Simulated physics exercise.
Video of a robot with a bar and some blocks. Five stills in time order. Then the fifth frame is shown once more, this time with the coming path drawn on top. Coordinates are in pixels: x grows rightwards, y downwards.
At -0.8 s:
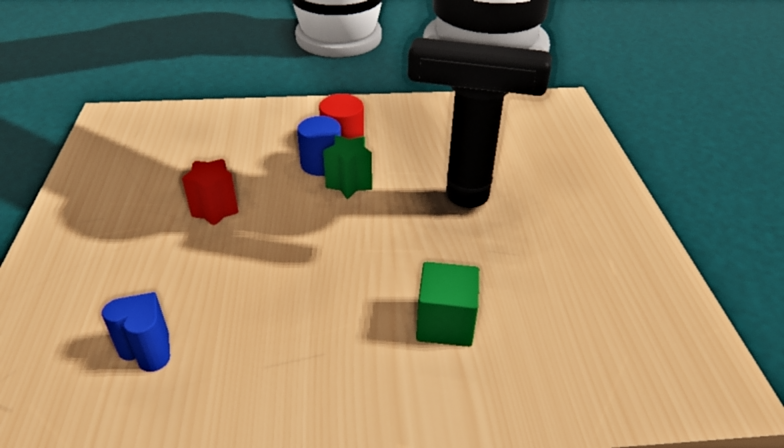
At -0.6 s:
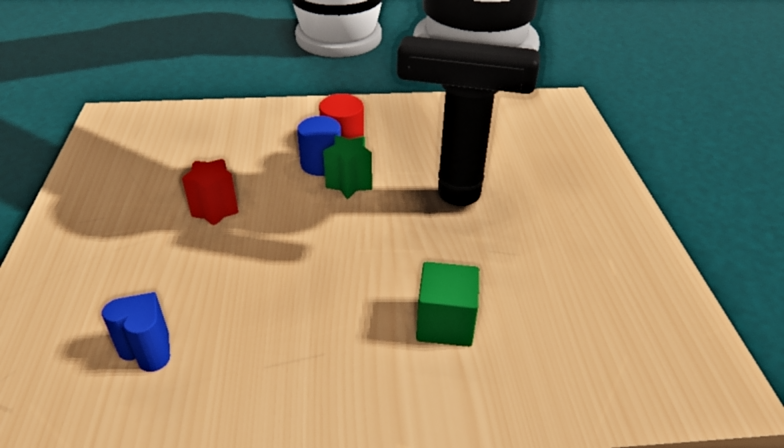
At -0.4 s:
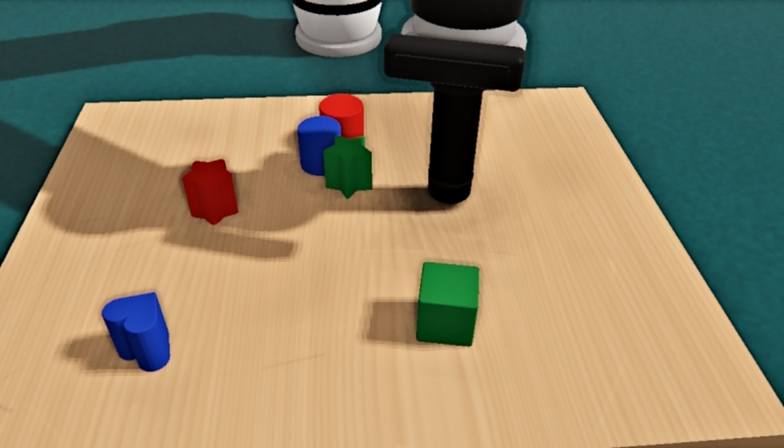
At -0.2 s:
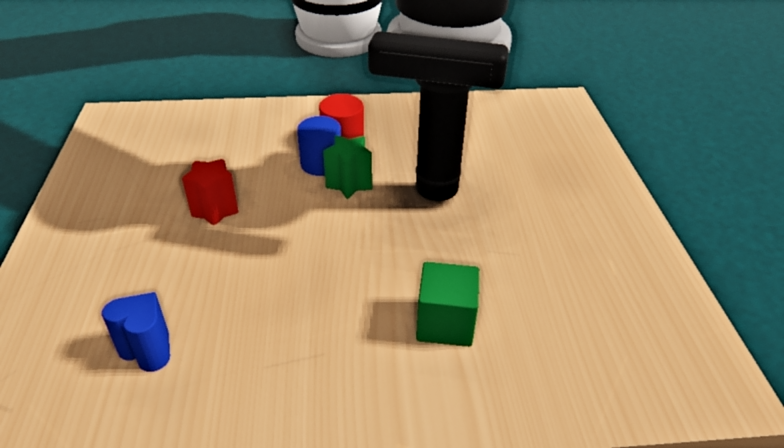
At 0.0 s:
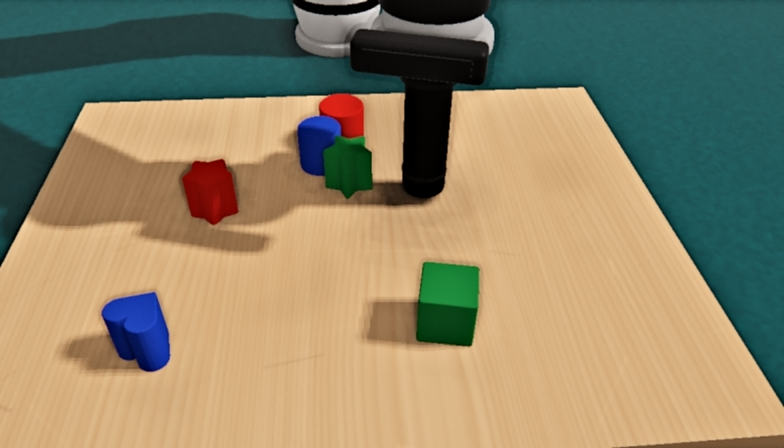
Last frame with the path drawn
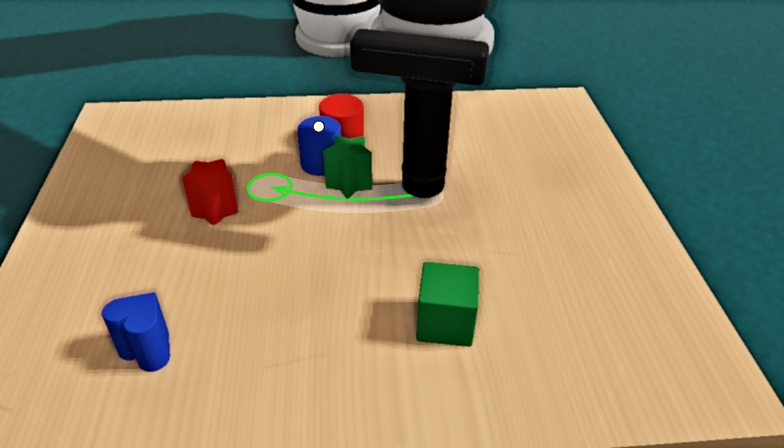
Black robot bar sliding slowly left across a wooden board toward a green star-shaped block, while the coloured blocks stay still.
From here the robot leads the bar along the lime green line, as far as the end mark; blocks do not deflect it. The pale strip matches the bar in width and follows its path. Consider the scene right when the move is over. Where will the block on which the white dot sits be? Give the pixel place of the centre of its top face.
It comes to (299, 112).
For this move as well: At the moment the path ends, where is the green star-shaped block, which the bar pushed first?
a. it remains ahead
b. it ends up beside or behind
Correct choice: B.
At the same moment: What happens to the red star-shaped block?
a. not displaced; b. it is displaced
a - not displaced.
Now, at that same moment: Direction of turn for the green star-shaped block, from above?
Verdict: Clockwise.
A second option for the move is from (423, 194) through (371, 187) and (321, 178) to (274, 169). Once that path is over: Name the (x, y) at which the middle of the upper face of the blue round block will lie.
In the picture, it is at (283, 109).
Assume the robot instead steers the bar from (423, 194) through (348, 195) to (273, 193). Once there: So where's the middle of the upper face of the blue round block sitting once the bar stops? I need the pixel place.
Final place: (302, 116).
The drawn path runs from (423, 194) by way of (371, 199) and (318, 196) to (270, 187); the dot is on the blue round block.
The first path, step by step. One third of the way, bar (368, 191); blue round block (311, 123); green star-shaped block (333, 143), turned 20° clockwise.
Two thirds of the way, bar (316, 188); blue round block (301, 115); green star-shaped block (299, 135), turned 65° clockwise.
At the end, bar (269, 179); red star-shaped block not moved; blue round block (299, 112); green star-shaped block (272, 128), turned 110° clockwise.
